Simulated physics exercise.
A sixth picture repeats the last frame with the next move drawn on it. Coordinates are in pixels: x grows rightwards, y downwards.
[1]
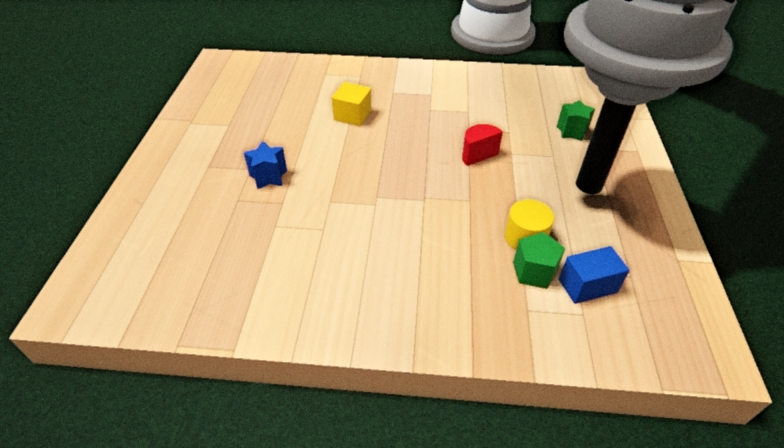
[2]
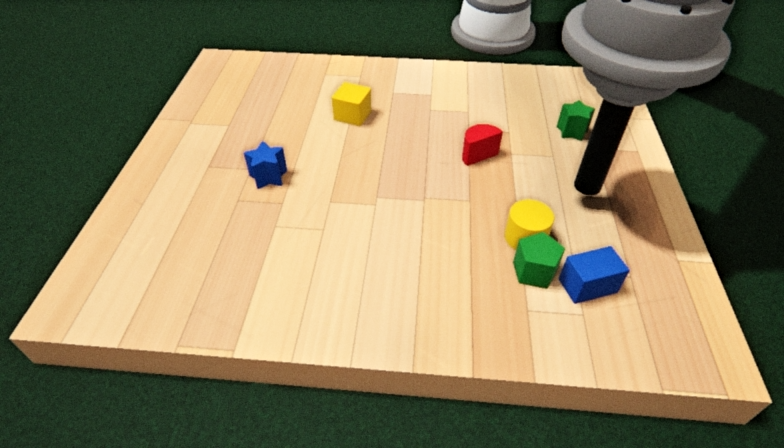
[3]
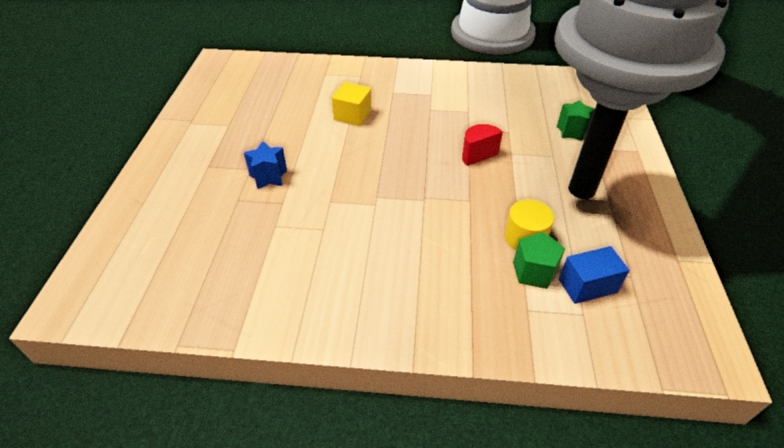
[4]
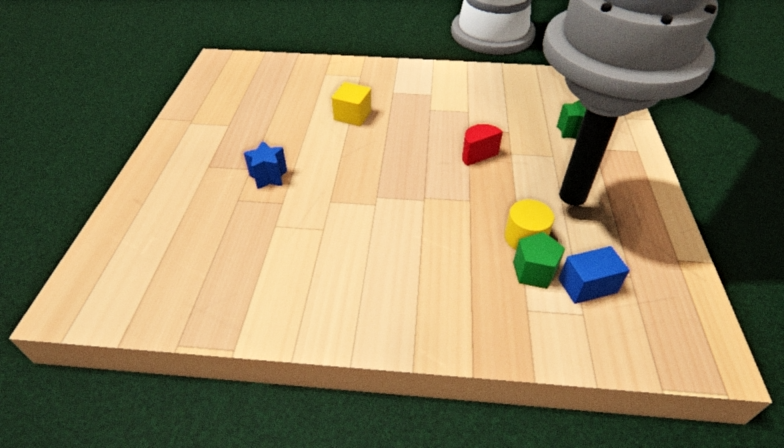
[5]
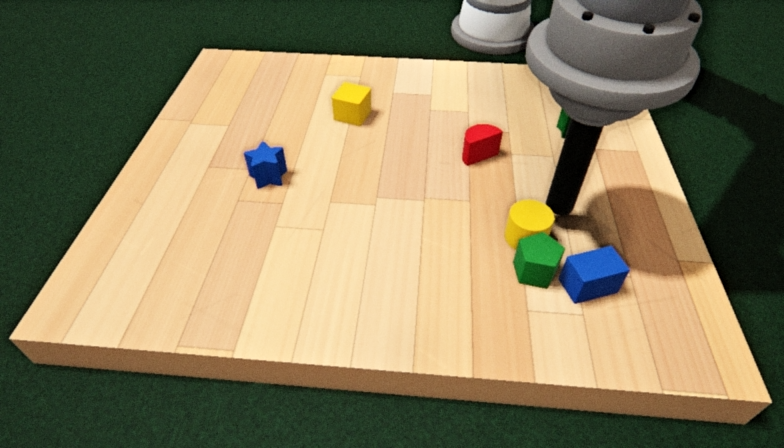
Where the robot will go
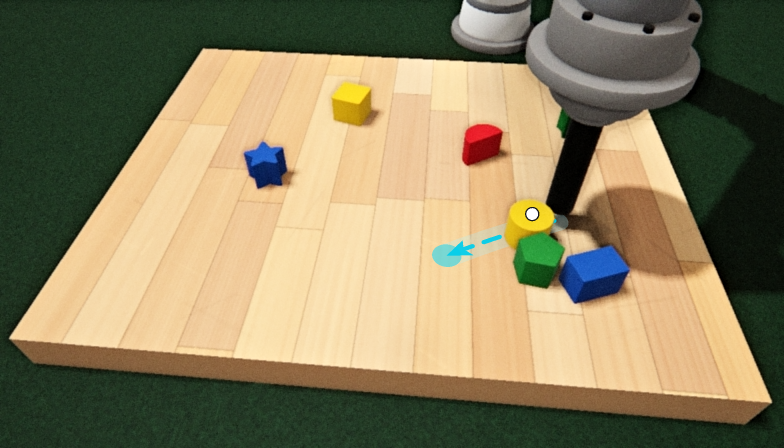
A robot arm moves its black peg slowly down and left toward the yellow cylinder.
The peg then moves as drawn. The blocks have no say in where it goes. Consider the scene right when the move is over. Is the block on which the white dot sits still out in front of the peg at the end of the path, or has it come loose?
I'm fairly sure the block on which the white dot sits slides away from the front of the peg at some point.
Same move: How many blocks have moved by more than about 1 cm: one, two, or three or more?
My answer is one.
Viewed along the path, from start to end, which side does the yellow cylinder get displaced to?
Facing the way the path runs, start to end, you'll find the yellow cylinder has shifted left.
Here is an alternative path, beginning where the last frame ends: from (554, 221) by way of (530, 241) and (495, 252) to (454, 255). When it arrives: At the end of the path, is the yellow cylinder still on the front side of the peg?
I'd say yes.
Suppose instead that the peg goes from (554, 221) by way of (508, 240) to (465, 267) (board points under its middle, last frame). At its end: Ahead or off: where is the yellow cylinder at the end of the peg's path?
It stays on the peg's front.
The line goes from (554, 221) through (501, 236) to (447, 255); the dot is on the yellow cylinder.
What follows on the original path. One third of the way, peg (523, 216); yellow cylinder (503, 227).
Two thirds of the way, peg (486, 228); yellow cylinder (479, 246).
At the end, peg (449, 241); yellow cylinder (465, 260); green pentagonal block unmoved.
